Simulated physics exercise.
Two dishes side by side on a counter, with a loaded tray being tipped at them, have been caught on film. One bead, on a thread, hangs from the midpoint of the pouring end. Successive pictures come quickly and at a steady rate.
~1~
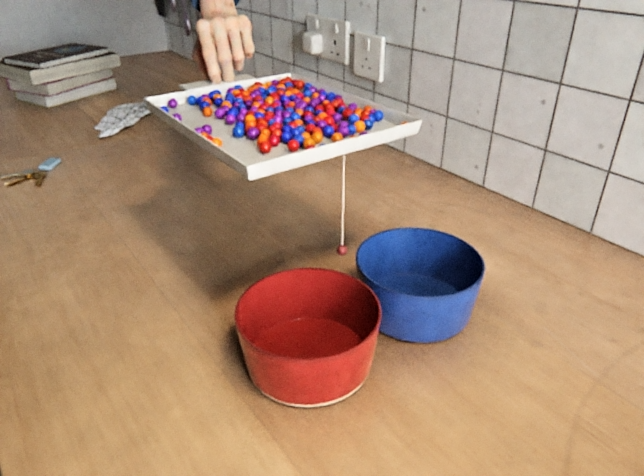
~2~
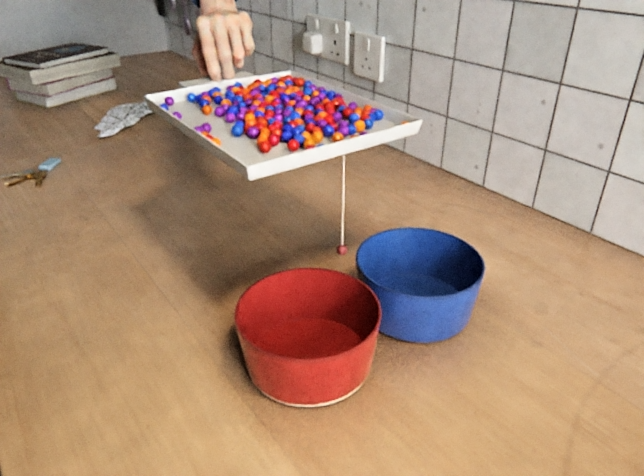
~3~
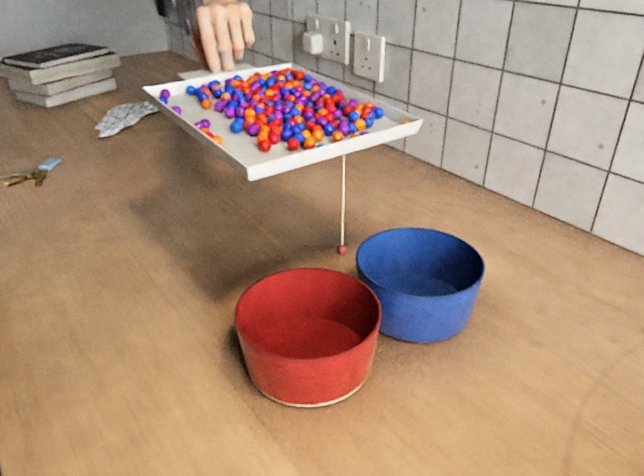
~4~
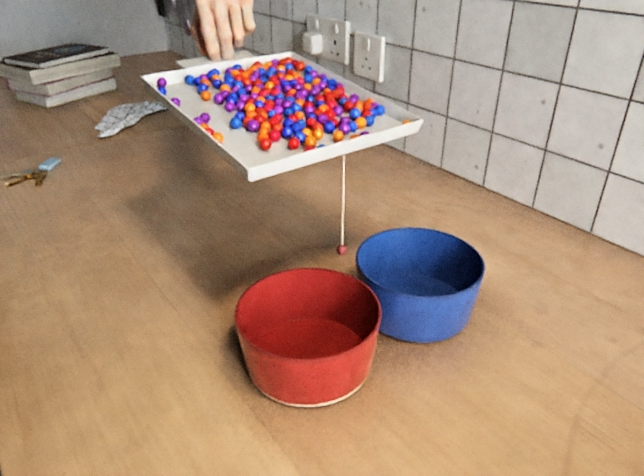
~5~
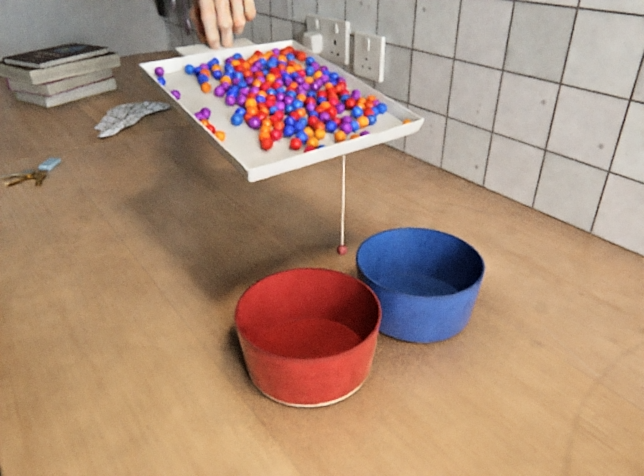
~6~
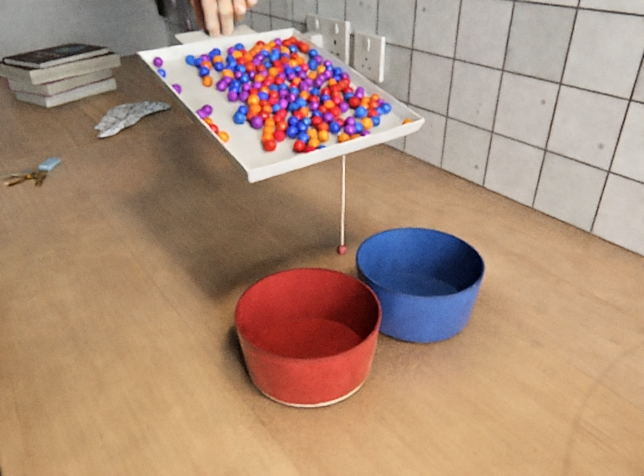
On a wooden counter beside a tiled wall, a hand holds the far end of a white tray of red, blue, orange and purple beads above a red dish and a blue dish. The hand gradually raises that end, tilting the tray a little, and the beads begin to shift.
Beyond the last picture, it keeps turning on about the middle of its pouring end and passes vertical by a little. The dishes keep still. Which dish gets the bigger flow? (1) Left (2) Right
1, left.
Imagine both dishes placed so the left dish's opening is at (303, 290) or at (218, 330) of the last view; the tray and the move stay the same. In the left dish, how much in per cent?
60 % and 20 %.
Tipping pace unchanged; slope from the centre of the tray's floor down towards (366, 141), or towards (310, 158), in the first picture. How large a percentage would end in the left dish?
Near 10 % and 80 %.
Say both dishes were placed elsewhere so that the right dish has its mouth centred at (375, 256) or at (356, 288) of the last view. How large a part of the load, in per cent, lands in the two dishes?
In turn 80 and 80 in a hundred.
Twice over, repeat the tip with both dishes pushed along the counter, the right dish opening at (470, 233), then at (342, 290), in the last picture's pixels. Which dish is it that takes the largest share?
For the first position it is the one at left; for the second, the one at right.
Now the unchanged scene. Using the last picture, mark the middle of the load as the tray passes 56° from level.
Close to (331, 132).
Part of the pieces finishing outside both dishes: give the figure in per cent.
Call it some 0 percent of the pieces.
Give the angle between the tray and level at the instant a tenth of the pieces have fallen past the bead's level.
Around 60°, give or take.
Soon, tray tipped steeply; most on the tray; a small part in the left dish; a stray few in the right dish; a small part in the air.
A while on, tray tipped right over; a small part on the tray; about half in the left dish; about a quarter in the right dish; a stray few outside both; a small part in the air.
Towards the end, tray tipped past a quarter turn; about two thirds in the left dish; about a third in the right dish; a stray few outside both.
Finally, tray tipped past a quarter turn; about two thirds in the left dish; about a third in the right dish; a stray few outside both.
